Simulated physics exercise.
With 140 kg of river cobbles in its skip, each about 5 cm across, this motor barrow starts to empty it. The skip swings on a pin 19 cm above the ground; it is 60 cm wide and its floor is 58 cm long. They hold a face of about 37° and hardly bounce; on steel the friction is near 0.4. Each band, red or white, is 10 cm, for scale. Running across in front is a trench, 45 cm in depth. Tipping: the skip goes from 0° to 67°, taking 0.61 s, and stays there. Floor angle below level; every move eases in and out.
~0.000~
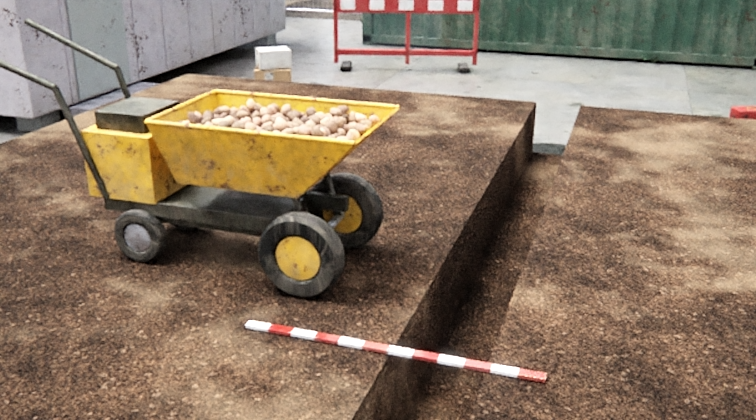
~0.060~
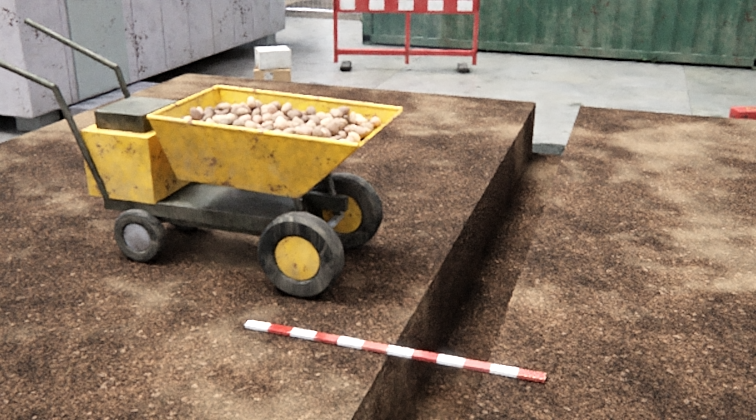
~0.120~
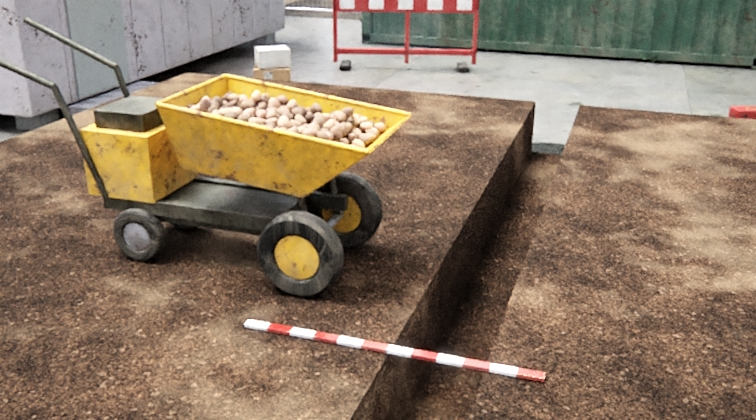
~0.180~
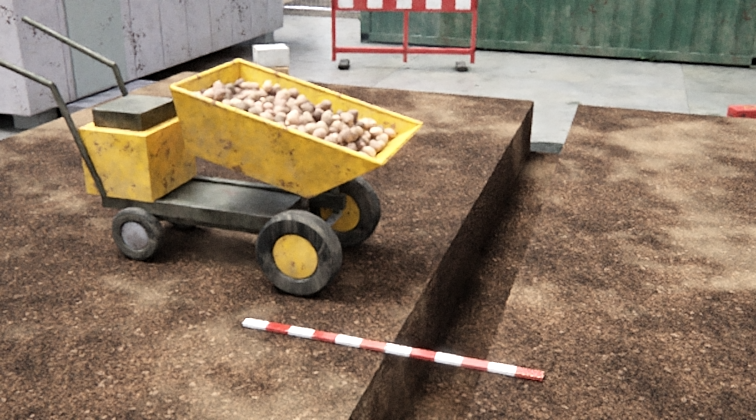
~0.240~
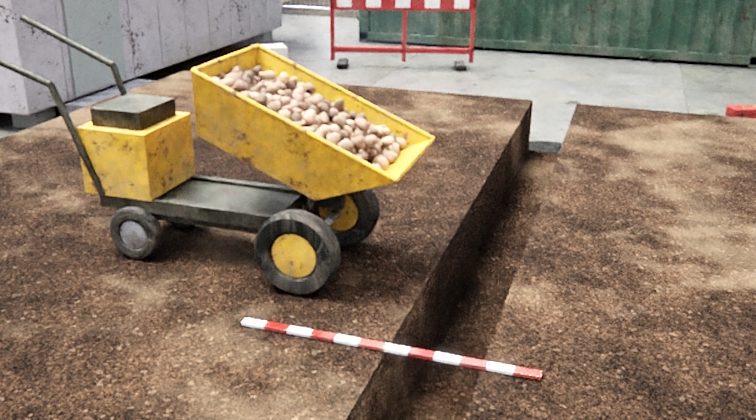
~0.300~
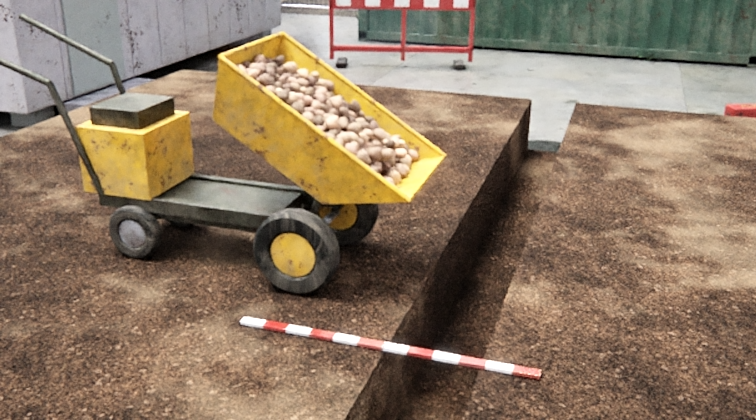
A yellow motor barrow loaded with pale rounded cobbles stands on brown, gritty ground at left, seen from slightly above and to its side. A red-and-white banded pole lies in front, a trench cuts past on the right, and a red-and-white barrier and green container stand behind. The skip tilts steadily steeper toward the right, its rear rising and the cobbles shifting with it, while the wheels stay put.
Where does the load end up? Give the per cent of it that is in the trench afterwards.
Some 62 per cent of it.
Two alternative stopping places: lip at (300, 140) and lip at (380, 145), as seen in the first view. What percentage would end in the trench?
About 95 and 40 per cent.
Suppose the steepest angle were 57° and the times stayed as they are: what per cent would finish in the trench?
About 65 per cent would end up in the trench.
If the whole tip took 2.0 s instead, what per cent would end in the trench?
That would give about 90 percent.
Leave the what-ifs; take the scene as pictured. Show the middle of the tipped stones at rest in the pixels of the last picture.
Look at roughly (488, 357).
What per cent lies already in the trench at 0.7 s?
I'd put it near 25 per cent.
After 0.5 s the floor is at 57°; 100 % in the skip; the foremost stones are at (434, 211).
After 0.7 s the floor is at 67°; 73 % in the skip, 24 % in the trench, 3 % past the trench; the foremost stones are at (514, 308).
After 1.1 s the floor is at 67°; 14 % in the skip, 48 % in the trench, 38 % past the trench; the foremost stones are at (712, 341).
After 3.0 s the floor is at 67°; 0 % in the skip, 62 % in the trench, 38 % past the trench; the foremost stones are past the picture's edge.
